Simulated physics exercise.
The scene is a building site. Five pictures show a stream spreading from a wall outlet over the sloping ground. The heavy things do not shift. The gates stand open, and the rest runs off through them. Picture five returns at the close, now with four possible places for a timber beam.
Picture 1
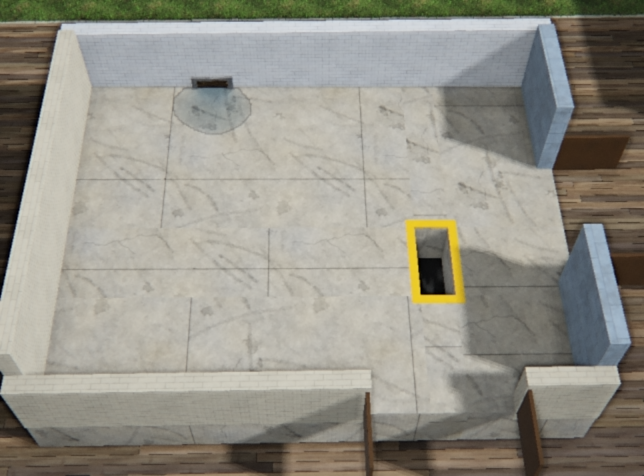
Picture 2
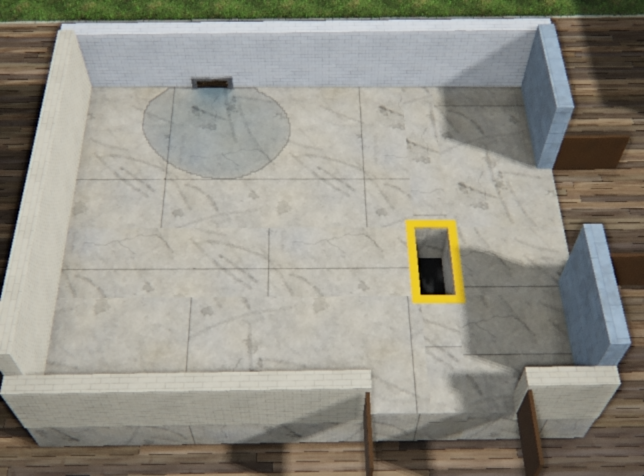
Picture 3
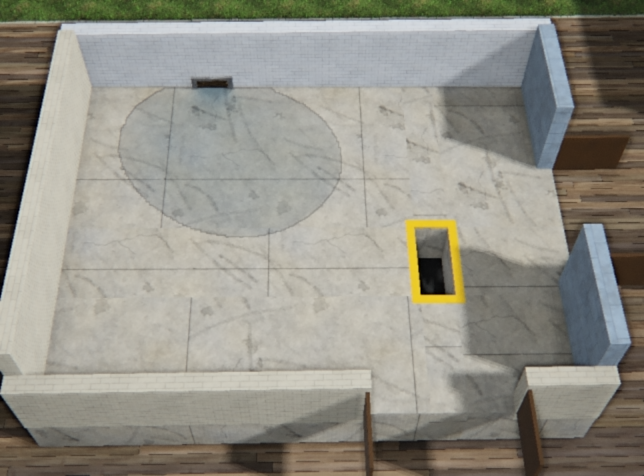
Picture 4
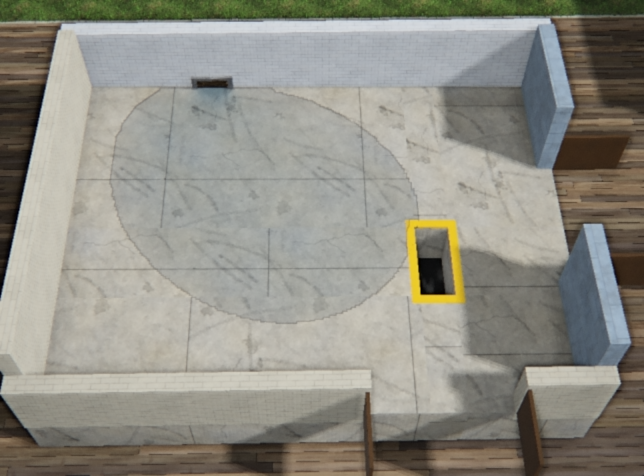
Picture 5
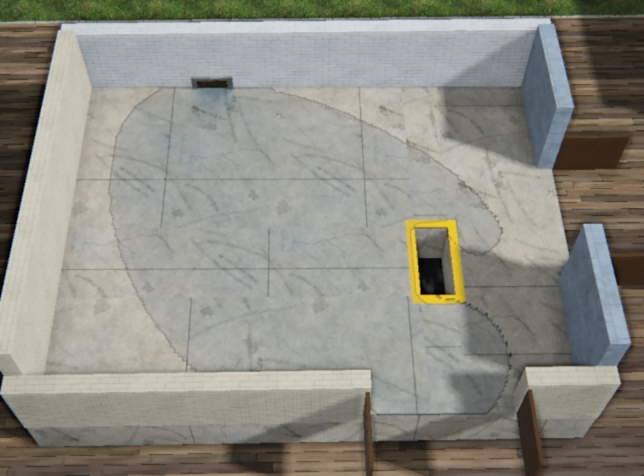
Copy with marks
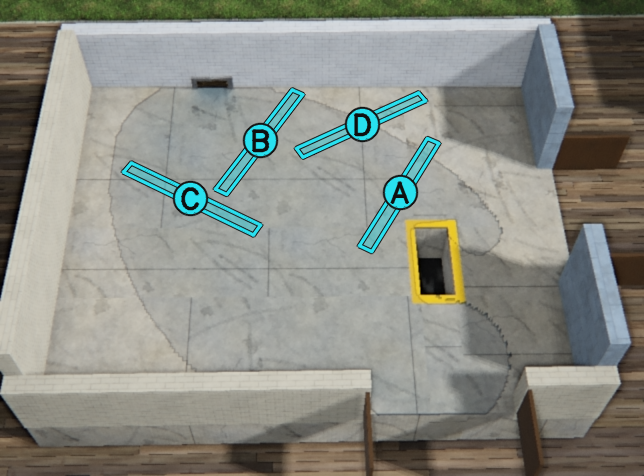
A walled building site with a pale, marble-like floor is seen from high above, with dark wooden boards around it and grass along the top edge. A small dark outfall sits at the back wall, a yellow-rimmed drain pit lies right of centre, and gates stand open at the right and front. Bluish water spreads from the outfall across the floor, reaches and surrounds much of the pit, and enters it, while the camera stays still.
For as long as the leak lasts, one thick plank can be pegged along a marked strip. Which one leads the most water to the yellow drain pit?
Best: C.
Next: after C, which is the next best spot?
The answer is D.
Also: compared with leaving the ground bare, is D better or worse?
It is worse.
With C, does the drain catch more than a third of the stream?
Yes, it does.
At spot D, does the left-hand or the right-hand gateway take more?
More leaves on the left.
On the marked copy, A from (365, 248) to (433, 140); B from (221, 191) to (297, 92); C from (127, 167) to (256, 230); D from (299, 152) to (422, 96).
With A, about 3 % of the stream goes into the yellow drain pit, about 96 % out by the gates.
With B, about 3 % of the stream goes into the yellow drain pit, about 97 % out by the gates.
With C, about 46 % of the stream goes into the yellow drain pit, about 54 % out by the gates.
With D, about 20 % of the stream goes into the yellow drain pit, about 79 % out by the gates.
